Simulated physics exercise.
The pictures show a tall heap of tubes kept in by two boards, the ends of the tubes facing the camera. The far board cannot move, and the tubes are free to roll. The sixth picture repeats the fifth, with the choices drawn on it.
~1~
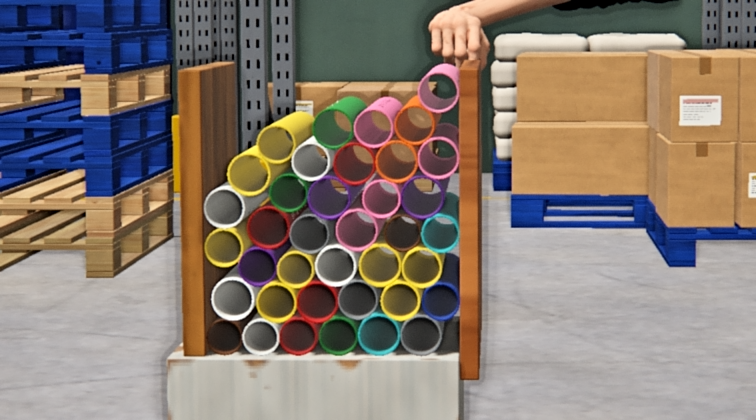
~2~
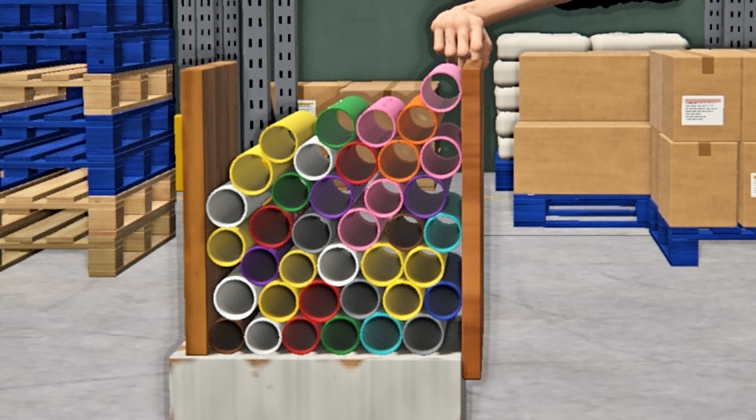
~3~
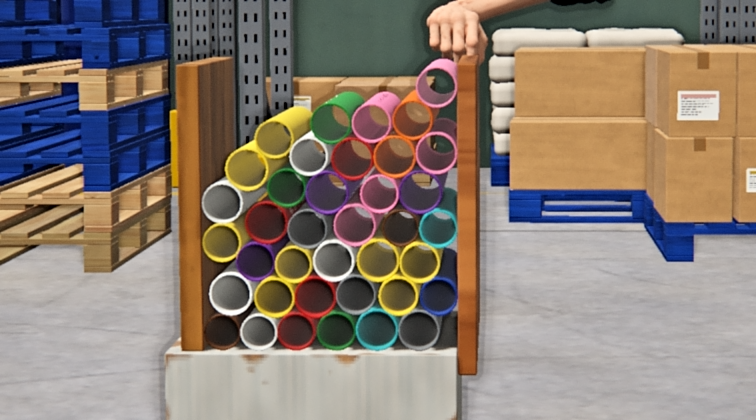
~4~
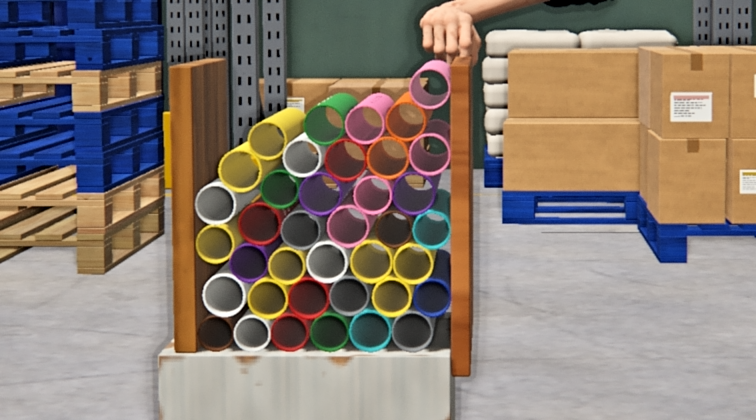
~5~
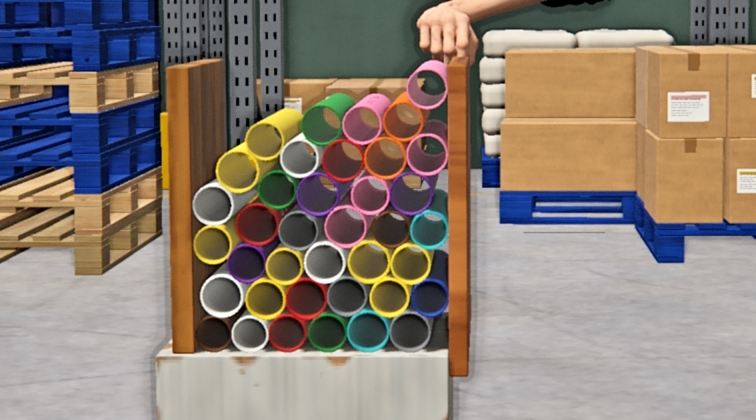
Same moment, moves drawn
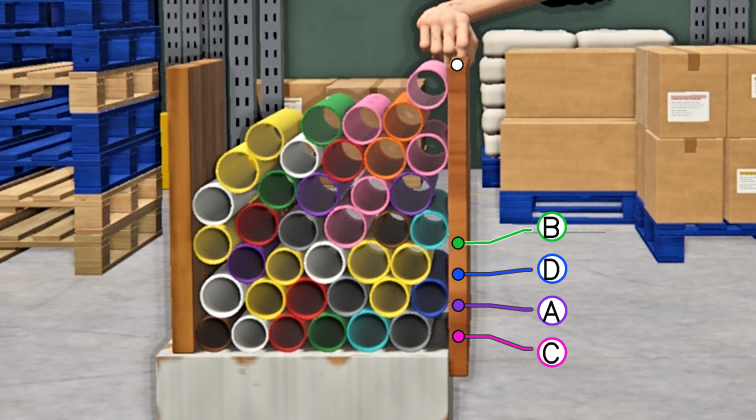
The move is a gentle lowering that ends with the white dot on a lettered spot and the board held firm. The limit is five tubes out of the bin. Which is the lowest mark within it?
B is the limit.
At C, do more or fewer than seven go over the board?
At C, more than seven.
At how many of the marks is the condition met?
The number is one.
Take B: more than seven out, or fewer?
At B, fewer than seven.
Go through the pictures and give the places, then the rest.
The first frame shows a yellow tube (277, 144); side board (471, 208); a brown tube (225, 337).
The second frame shows a brown tube (227, 337); a grey tube (424, 335).
The third frame shows a yellow tube (420, 263); a yellow tube (294, 264).
The fourth frame shows a purple tube (413, 194); a purple tube (320, 195).
The fifth frame shows a red tube (343, 161); a yellow tube (265, 141); side board (460, 204).
On the marked copy, A at (459, 305); B at (458, 243); C at (459, 336); D at (459, 274); the white dot at (458, 64).
Taking B. A third of the way, top of the board (448, 143).
Two thirds of the way, top of the board (449, 232).
When it is over, top of the board (449, 242), three out over the board.
As for the rest, A more than five out over the board; C more than five out over the board; D more than five out over the board.
